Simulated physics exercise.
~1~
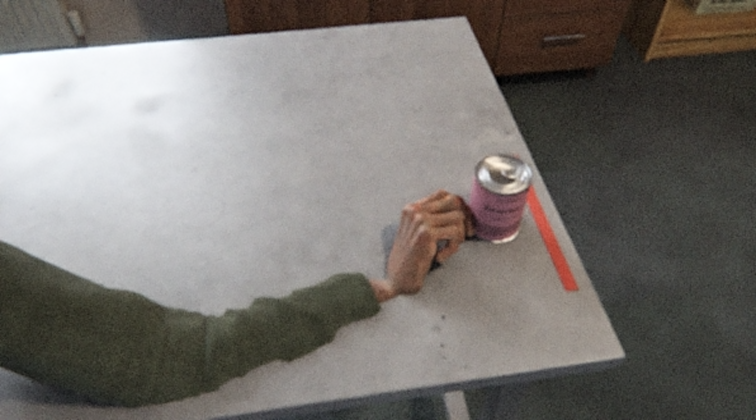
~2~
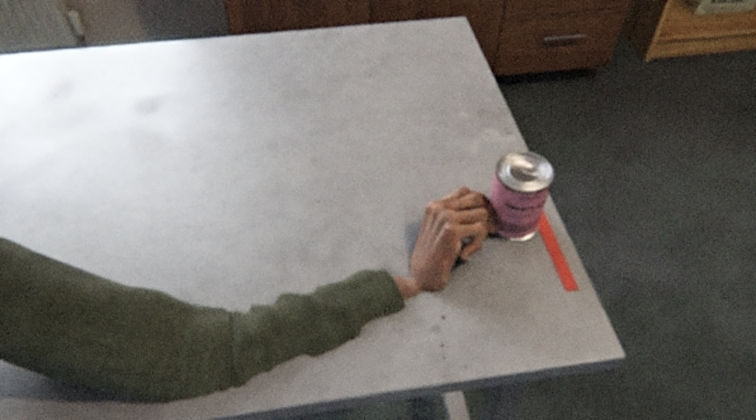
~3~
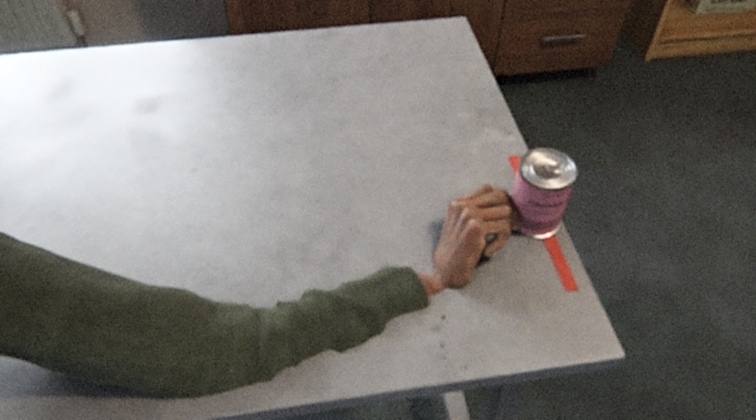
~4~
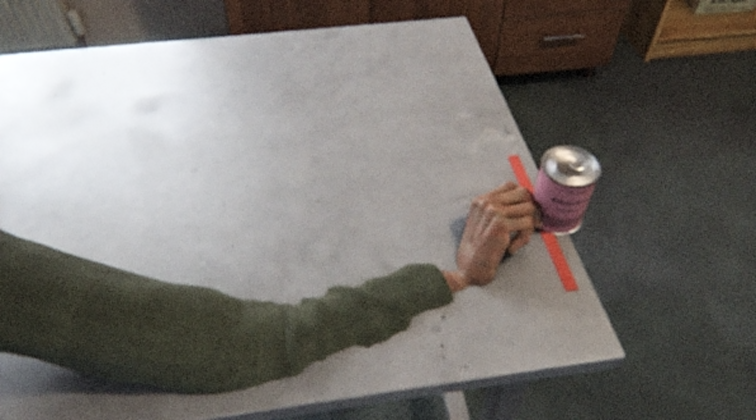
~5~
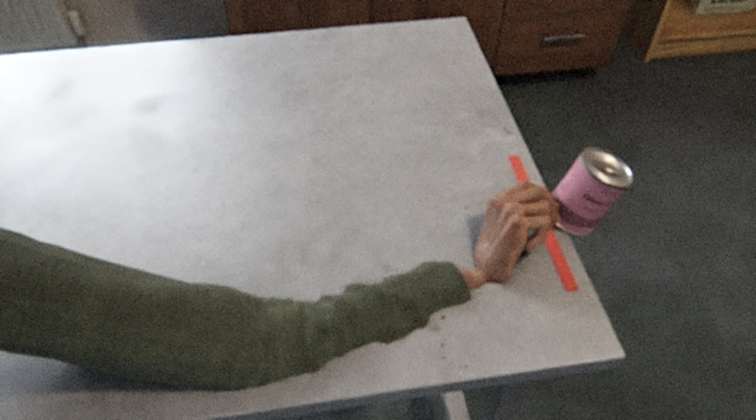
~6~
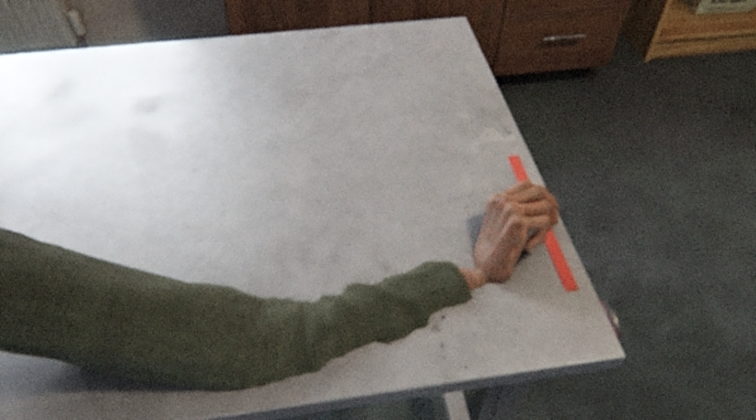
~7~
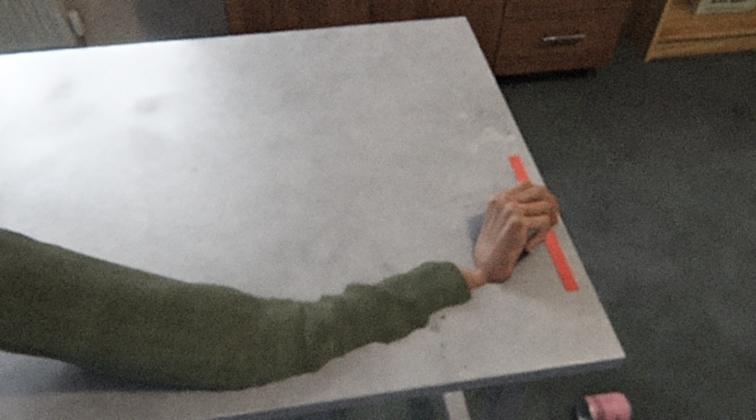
A pink pot was slowly pushed to the right by a hand in a green sleeve, sliding across a strip of red tape near the table's end, until it tipped over the edge and fell to the floor, landing on its side.
